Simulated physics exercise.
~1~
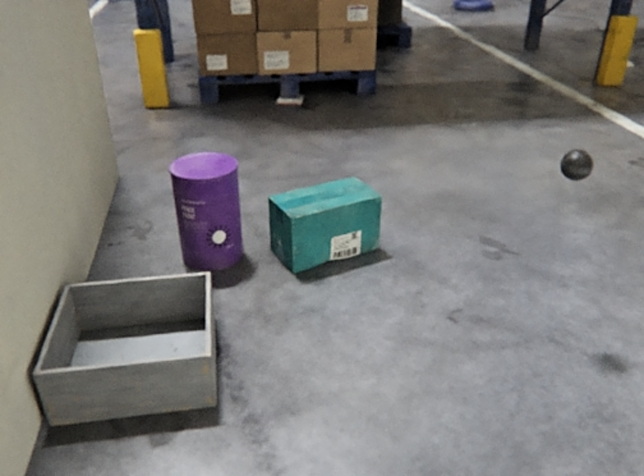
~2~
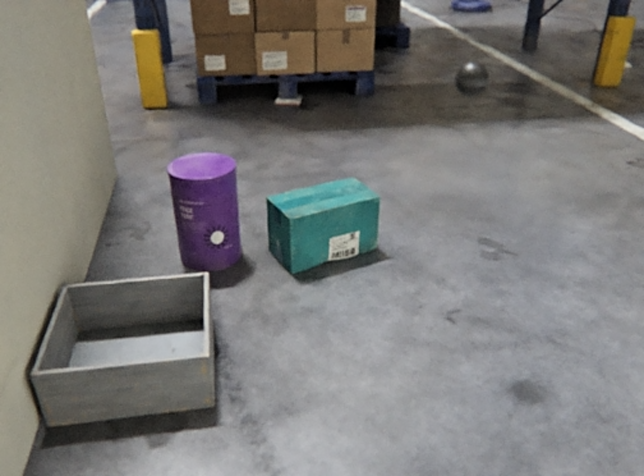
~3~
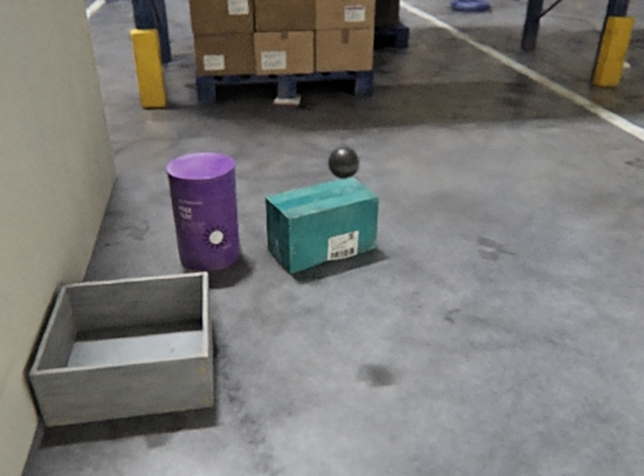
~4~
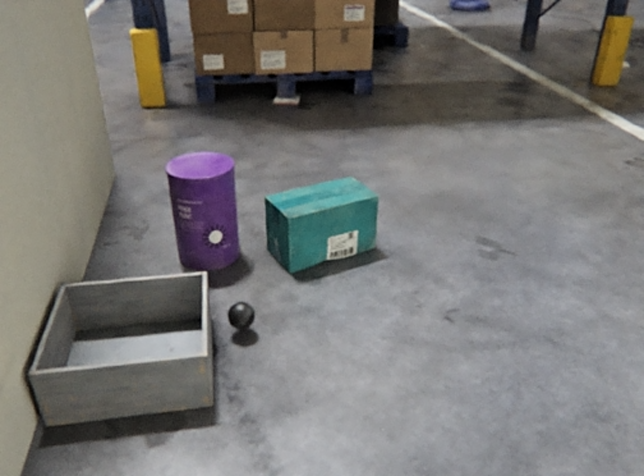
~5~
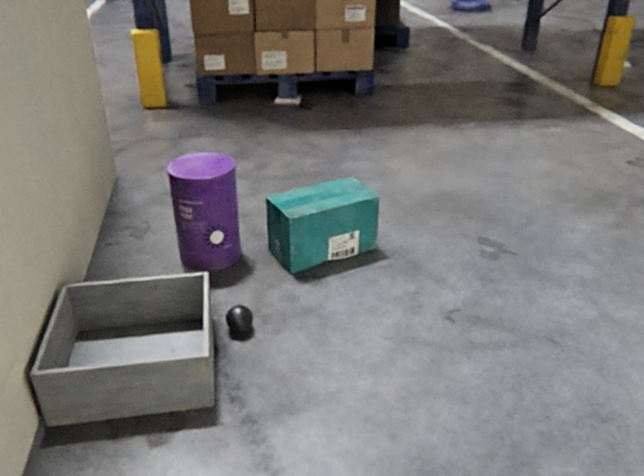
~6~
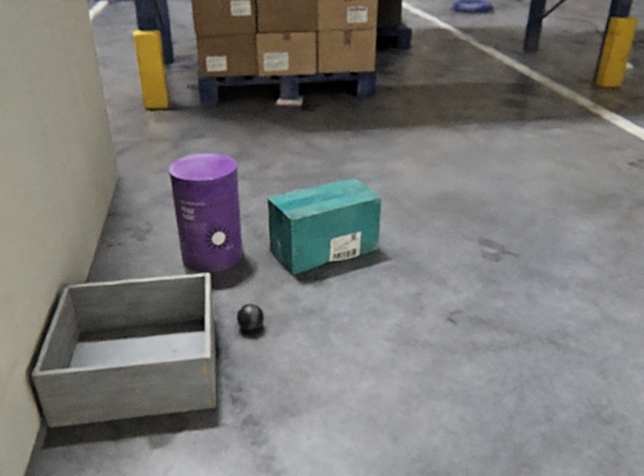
On a warehouse floor, a black ball flies left, drops beside the open box and stays outside.
